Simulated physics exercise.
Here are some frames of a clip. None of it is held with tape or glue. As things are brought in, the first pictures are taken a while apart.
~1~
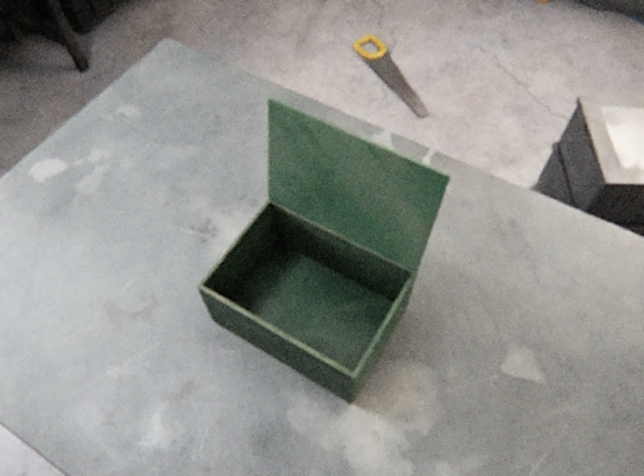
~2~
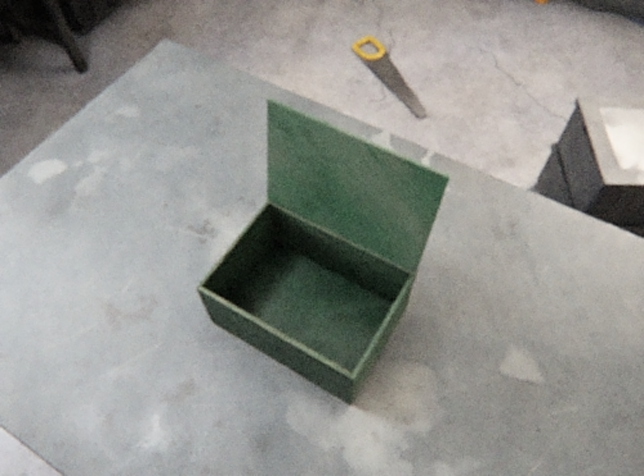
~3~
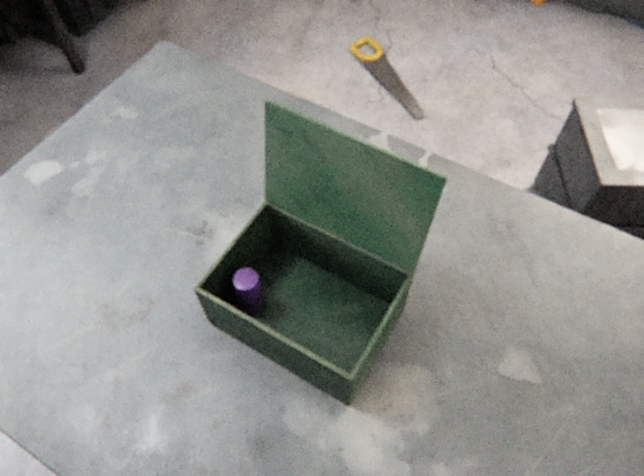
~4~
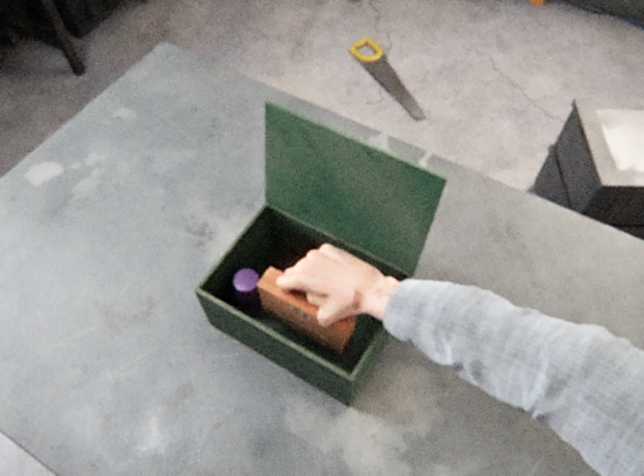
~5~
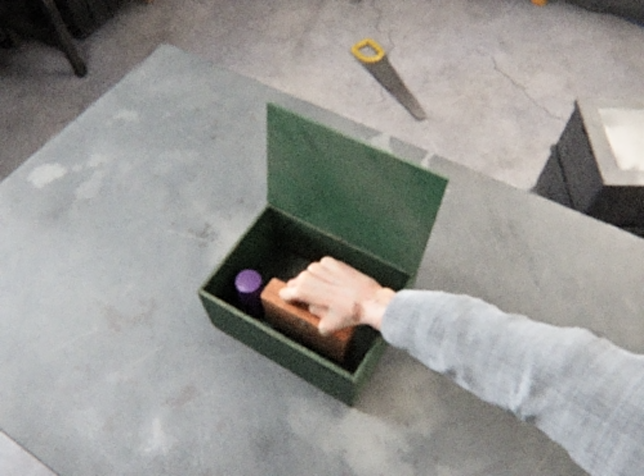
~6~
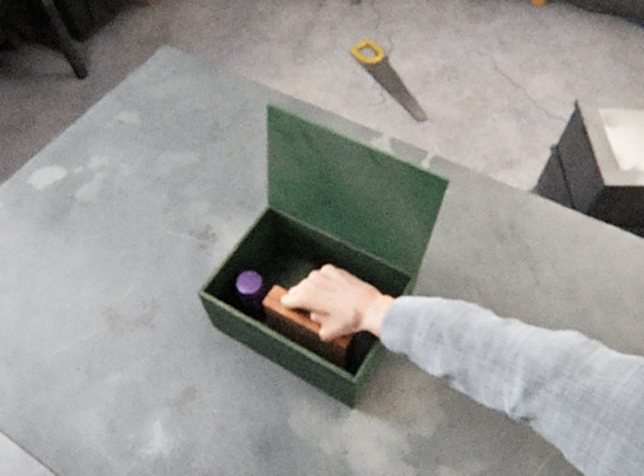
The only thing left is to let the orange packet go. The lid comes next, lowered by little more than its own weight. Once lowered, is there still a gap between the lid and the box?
No, the lid meets the box.
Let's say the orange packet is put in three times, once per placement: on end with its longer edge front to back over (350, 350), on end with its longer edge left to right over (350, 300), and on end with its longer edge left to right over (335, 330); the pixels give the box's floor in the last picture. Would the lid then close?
Results in order: Lid up, lid down, lid up.
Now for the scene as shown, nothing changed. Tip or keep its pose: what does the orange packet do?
By the end the orange packet has kept its angle.
Then, 1.30 s later than the last frame, lid 79° above the rim.
Then, 1.70 s later than the last frame, lid 47° above the rim.
Then, 2.00 s later than the last frame, lid 11° above the rim.
When it is over, lid shut; both as before. End places, in pixels of the last picture, orange packet near (310, 328).
